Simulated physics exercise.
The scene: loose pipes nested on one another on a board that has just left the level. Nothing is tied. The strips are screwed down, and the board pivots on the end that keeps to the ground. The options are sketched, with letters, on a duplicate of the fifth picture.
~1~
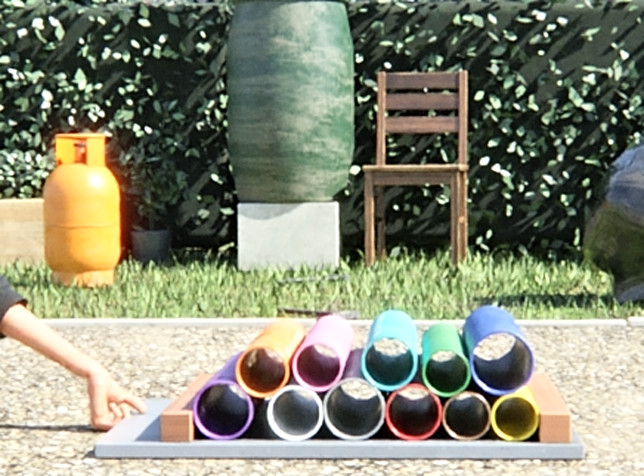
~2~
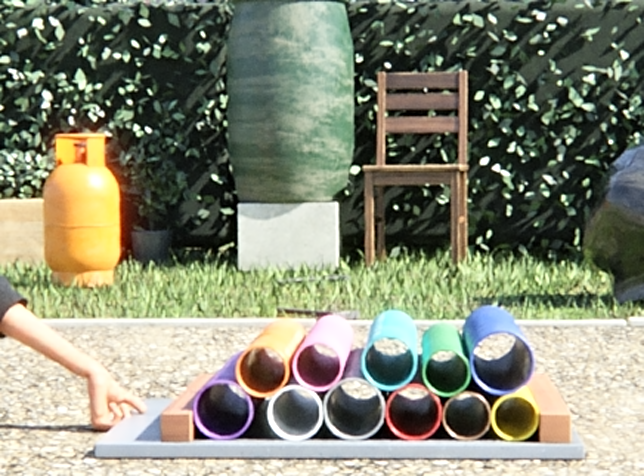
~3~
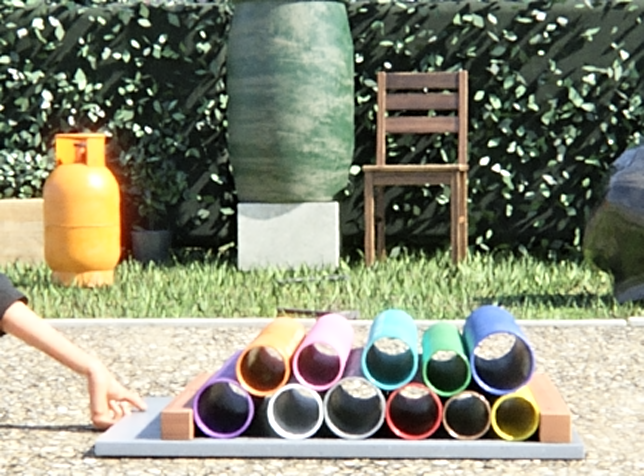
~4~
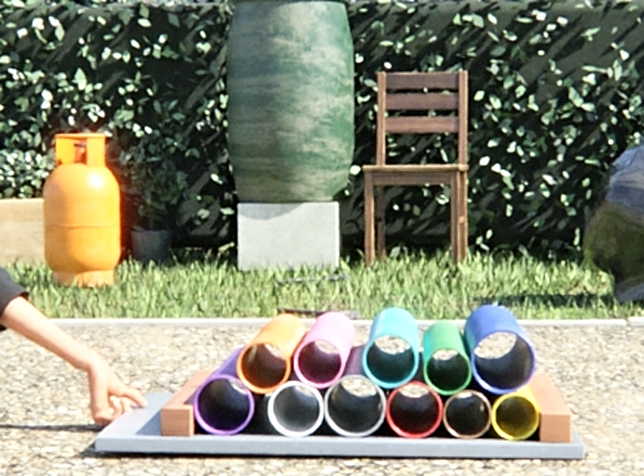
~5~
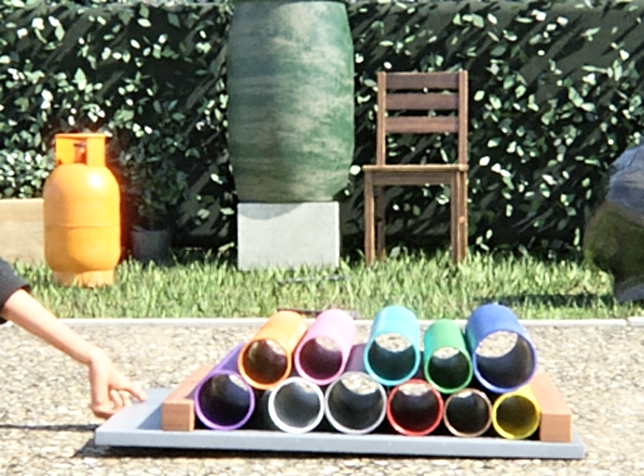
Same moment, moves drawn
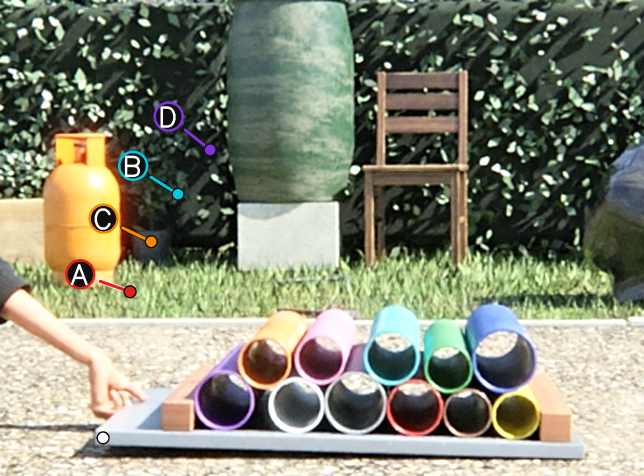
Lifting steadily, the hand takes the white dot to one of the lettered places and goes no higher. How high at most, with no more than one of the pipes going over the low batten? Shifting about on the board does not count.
Lift it to A and no more.
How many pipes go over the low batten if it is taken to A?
It comes to one.
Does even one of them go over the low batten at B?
Yes.
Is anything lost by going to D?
Yes.
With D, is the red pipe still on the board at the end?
Yes, with D.
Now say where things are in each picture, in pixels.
The first picture shows brown pipe (467, 416); yellow pipe (515, 417); green pipe (446, 373).
The second picture shows green pipe (446, 373); orange pipe (262, 371).
The third picture shows board (345, 411); purple pipe (223, 409); white pipe (295, 412); red pipe (414, 412).
The fourth picture shows board (345, 409); purple pipe (223, 405); white pipe (296, 410).
The fifth picture shows board (345, 407); purple pipe (224, 401); white pipe (297, 405).
On the copy, A at (130, 292); B at (178, 194); C at (151, 241); D at (210, 150); the white dot at (103, 438).
On A. First, board at 14°.
Then, board at 20°.
Finally, board at 20°, one over the low batten (blue).
By contrast, B five over the low batten; C five over the low batten; D five over the low batten.
